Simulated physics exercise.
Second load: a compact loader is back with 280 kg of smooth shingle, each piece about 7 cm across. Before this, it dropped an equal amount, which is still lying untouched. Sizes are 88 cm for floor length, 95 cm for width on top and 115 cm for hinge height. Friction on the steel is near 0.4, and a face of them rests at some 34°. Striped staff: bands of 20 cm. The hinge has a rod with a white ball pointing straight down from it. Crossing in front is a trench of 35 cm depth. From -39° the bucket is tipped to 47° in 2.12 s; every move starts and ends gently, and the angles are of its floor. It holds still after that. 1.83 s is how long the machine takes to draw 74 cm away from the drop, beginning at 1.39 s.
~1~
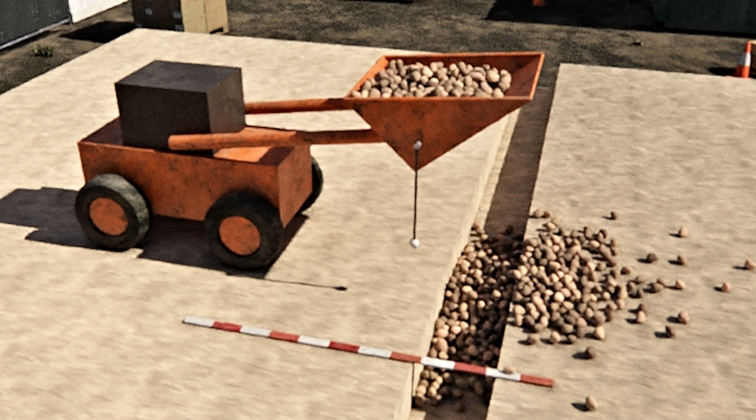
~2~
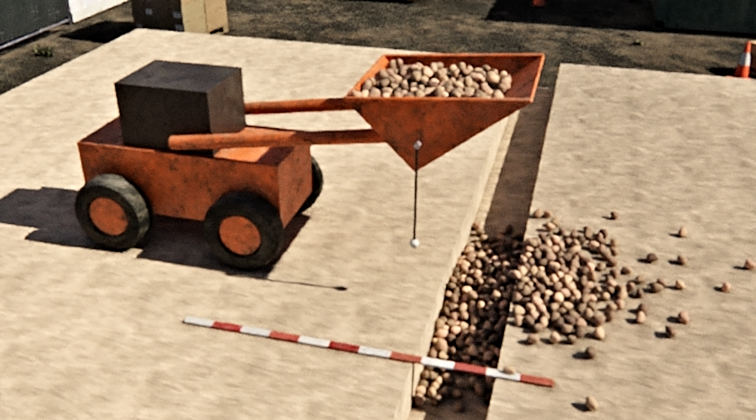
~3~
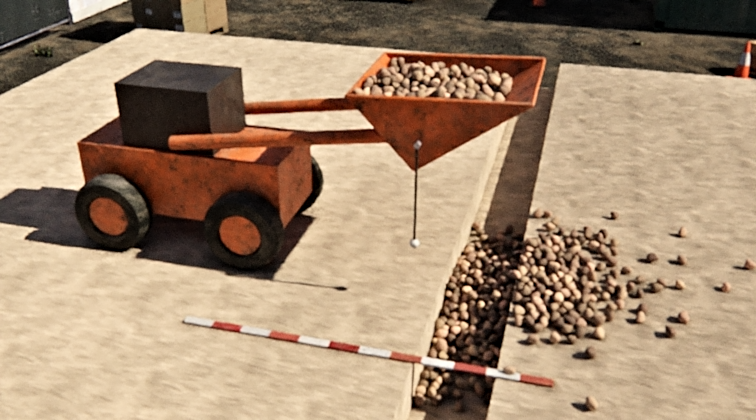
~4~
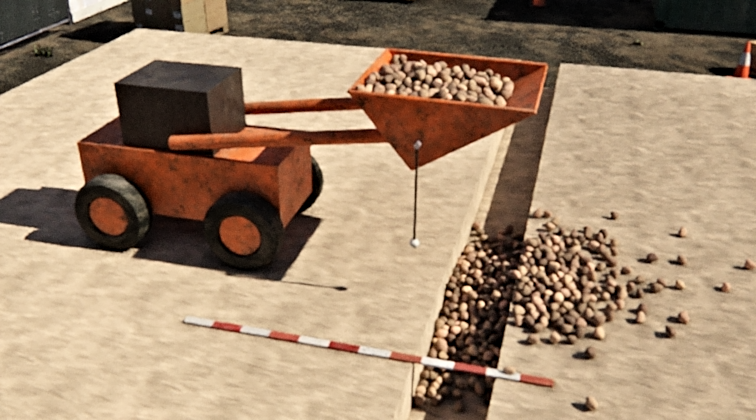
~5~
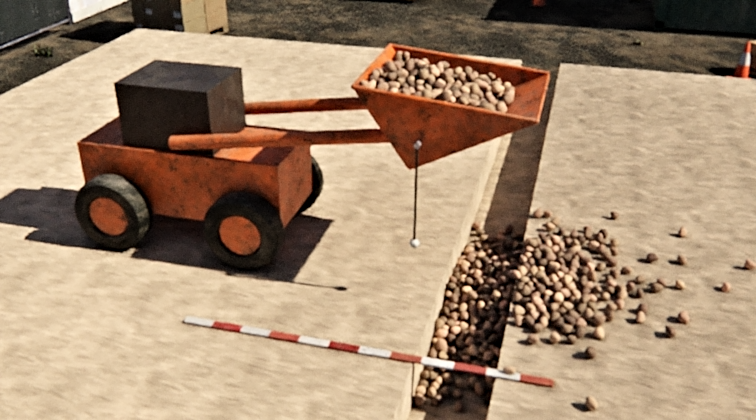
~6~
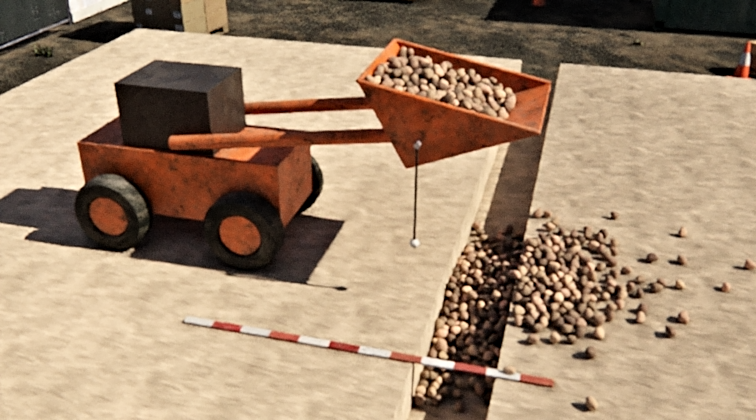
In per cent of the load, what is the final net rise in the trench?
It comes to roughly 59 per cent.
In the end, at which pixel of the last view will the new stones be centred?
Centre at roughly (506, 274).
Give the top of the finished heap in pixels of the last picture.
Peak pixel: Approx. (558, 261).
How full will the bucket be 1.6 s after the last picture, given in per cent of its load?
0 %.
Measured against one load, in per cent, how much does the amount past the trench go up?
Some 40 % of one load's worth.
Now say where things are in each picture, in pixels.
The first picture shows lip at (531, 99), floor tilted -39°, highest stones at (445, 74). The earlier load is highest near (555, 274), 9 cm above ground level, 70 % in the trench, 30 % past the trench.
The second picture shows lip at (531, 101), floor tilted -38°, highest stones at (436, 74).
The third picture shows lip at (533, 105), floor tilted -36°, highest stones at (430, 73).
The fourth picture shows lip at (535, 112), floor tilted -32°, highest stones at (413, 69).
The fifth picture shows lip at (538, 122), floor tilted -28°, highest stones at (408, 63).
The sixth picture shows lip at (539, 133), floor tilted -22°, highest stones at (402, 59).
Then, 1.0 s after the last picture the floor is at 34°; in per cent of one load, 84 in the bucket, 80 in the trench, 36 past the trench; the foremost stones are at (725, 304).
Then, 1.6 s after the last picture the floor is at 47°; in per cent of one load, 0 in the bucket, 129 in the trench, 71 past the trench; the foremost stones are at (725, 304).
Then, 3.1 s after the last picture the floor is at 47°; in per cent of one load, 0 in the bucket, 130 in the trench, 70 past the trench; the foremost stones are at (742, 329).
Then, 5.5 s after the last picture the floor is at 47°; in per cent of one load, 0 in the bucket, 130 in the trench, 70 past the trench; the foremost stones are at (742, 329). Net gain in the trench, 59.
